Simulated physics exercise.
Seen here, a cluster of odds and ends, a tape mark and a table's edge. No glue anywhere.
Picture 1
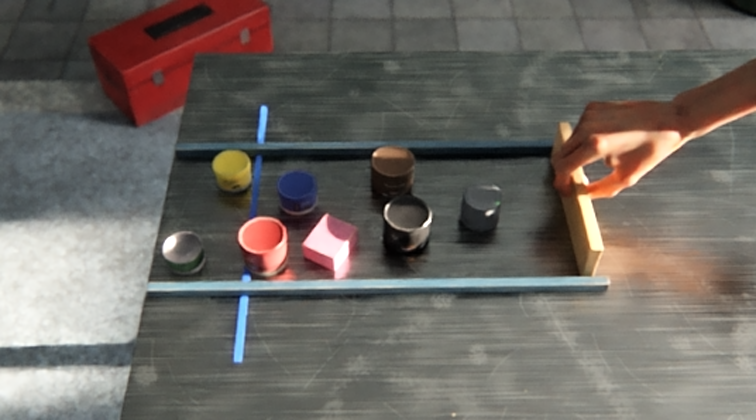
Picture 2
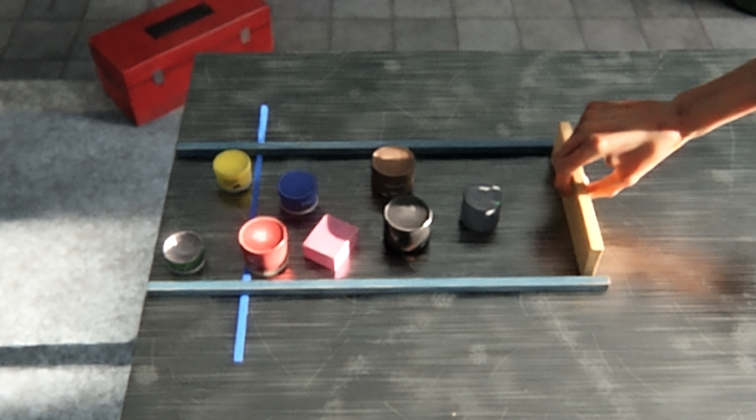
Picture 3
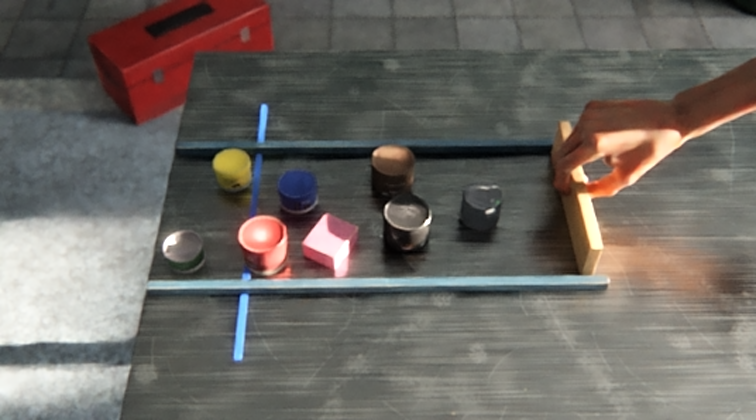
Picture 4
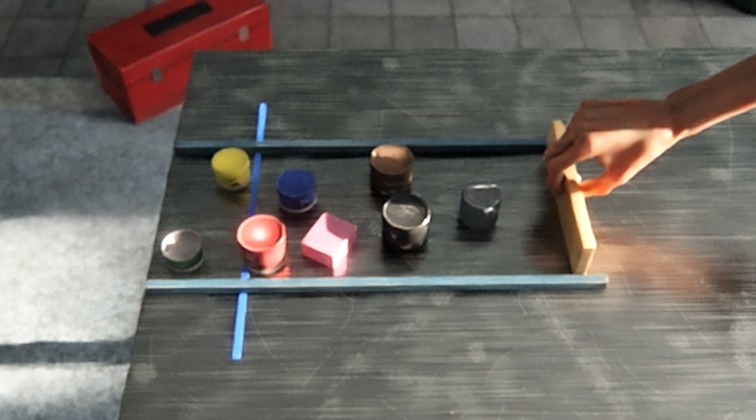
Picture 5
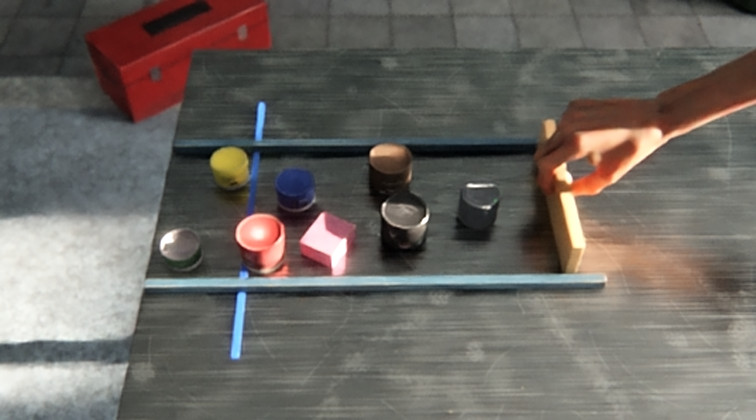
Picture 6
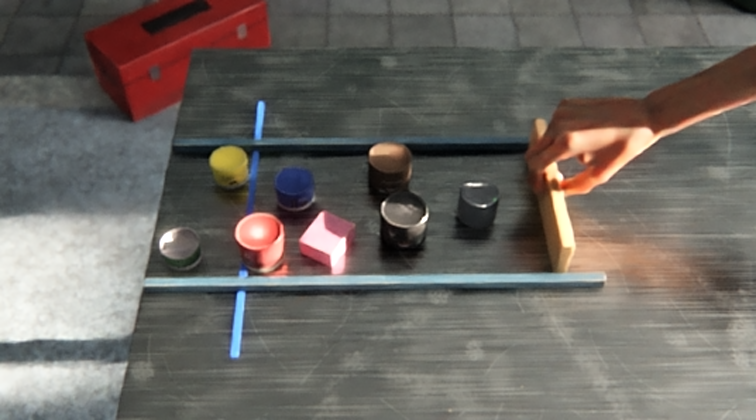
A hand slides a wooden board slightly left toward several small pots and a pink block.
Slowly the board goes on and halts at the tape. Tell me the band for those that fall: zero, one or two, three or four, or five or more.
In the end the number that fall off is one or two.
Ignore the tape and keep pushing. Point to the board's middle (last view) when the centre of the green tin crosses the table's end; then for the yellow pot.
Near (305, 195) and (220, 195).
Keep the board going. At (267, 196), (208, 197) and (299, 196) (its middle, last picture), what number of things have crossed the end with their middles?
Place by place, 1, 5 and 1.
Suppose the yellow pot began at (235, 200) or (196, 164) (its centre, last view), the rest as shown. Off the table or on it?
Place by place, it is kept; does not fall.
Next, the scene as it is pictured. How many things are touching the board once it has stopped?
3 of them.
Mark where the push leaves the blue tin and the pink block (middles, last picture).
The blue tin at (197, 192), the pink block at (177, 243).
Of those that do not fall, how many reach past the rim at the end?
That would be 0.
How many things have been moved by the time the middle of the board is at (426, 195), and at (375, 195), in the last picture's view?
At the one place 2, at the other 4.
A little later, none off yet; green tin at rest near (181, 249); yellow pot at rest near (230, 167); red pot at rest near (261, 243).
Next, none off yet; green tin shifted about its own width near (148, 250); yellow pot at rest near (230, 167); red pot shifted about its own width near (188, 250).
When it is over, the number that fall off is one or two; down, red pot and green tin.
